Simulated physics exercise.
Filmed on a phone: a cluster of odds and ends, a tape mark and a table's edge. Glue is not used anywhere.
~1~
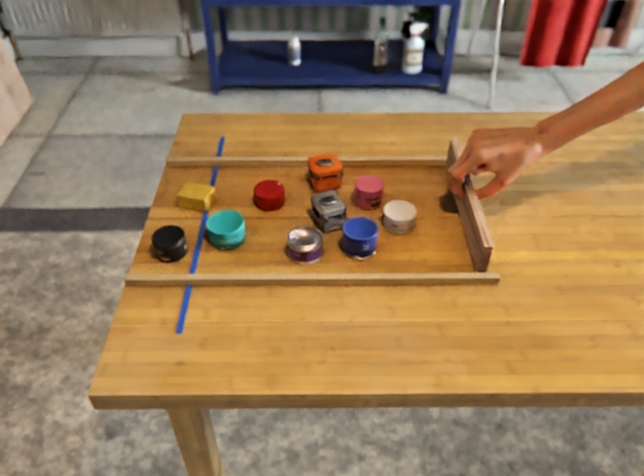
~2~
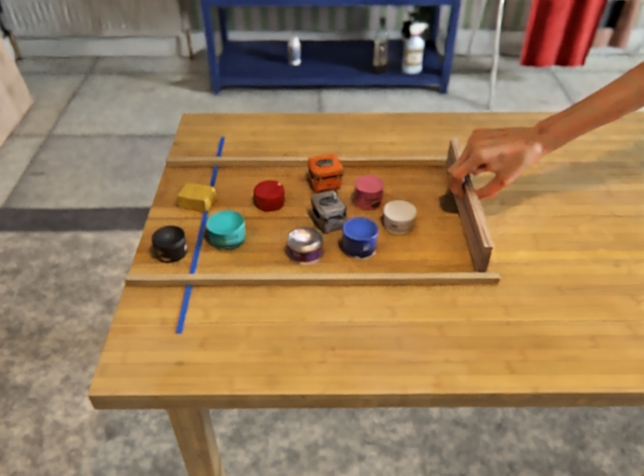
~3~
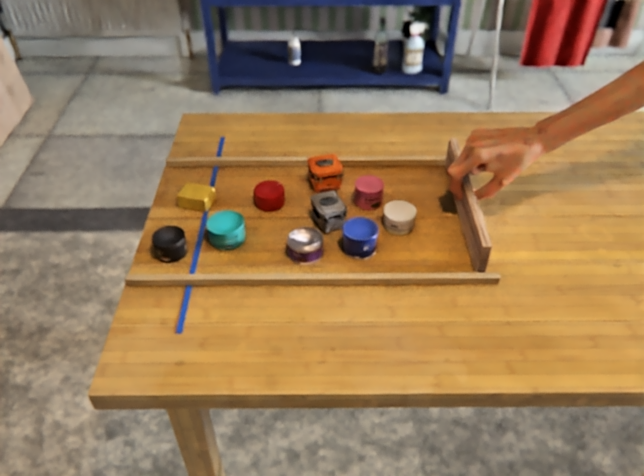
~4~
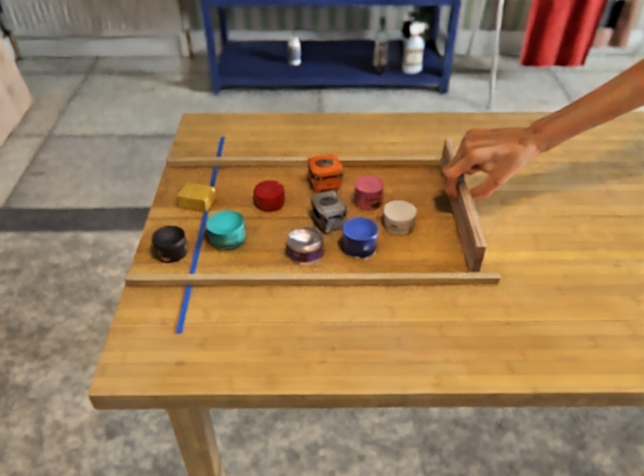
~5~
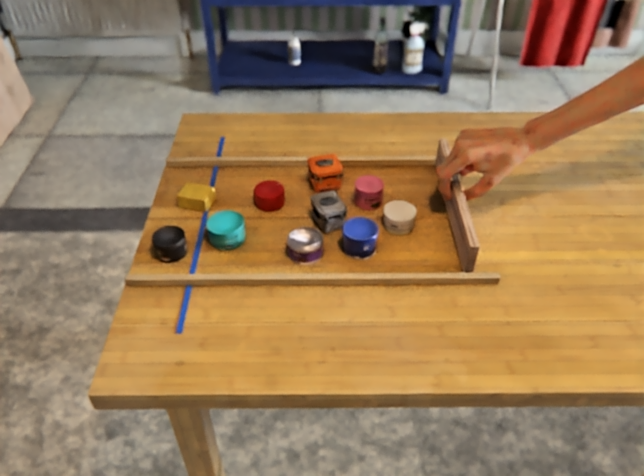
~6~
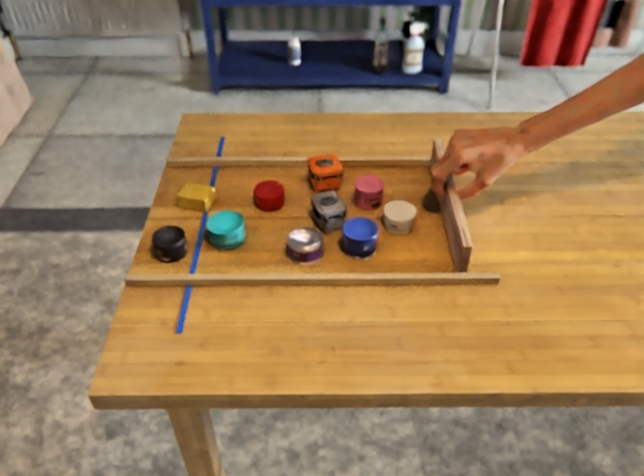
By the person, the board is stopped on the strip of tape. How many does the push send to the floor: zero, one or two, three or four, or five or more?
Basically the losses over the end count one or two in this one.
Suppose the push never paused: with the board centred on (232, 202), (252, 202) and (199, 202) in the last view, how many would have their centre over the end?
First 0, then 0, then 2.
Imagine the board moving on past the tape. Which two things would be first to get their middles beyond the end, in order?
The black tub first, then the yellow block.
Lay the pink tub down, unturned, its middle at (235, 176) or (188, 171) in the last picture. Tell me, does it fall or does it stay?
Place by place, it remains up; holds on.
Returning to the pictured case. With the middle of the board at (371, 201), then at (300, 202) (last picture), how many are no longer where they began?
4 by the first point, 7 by the second.
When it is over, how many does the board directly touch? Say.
The answer is 4.
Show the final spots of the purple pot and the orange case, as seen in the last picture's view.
Final spots - purple pot (148, 260), orange case (198, 171).
A little later, none off yet; black tub at rest near (170, 244); yellow block at rest near (197, 197); turquoise tub at rest near (227, 230).
When it is over, the number that fall off is one or two; down, yellow block and black tub.
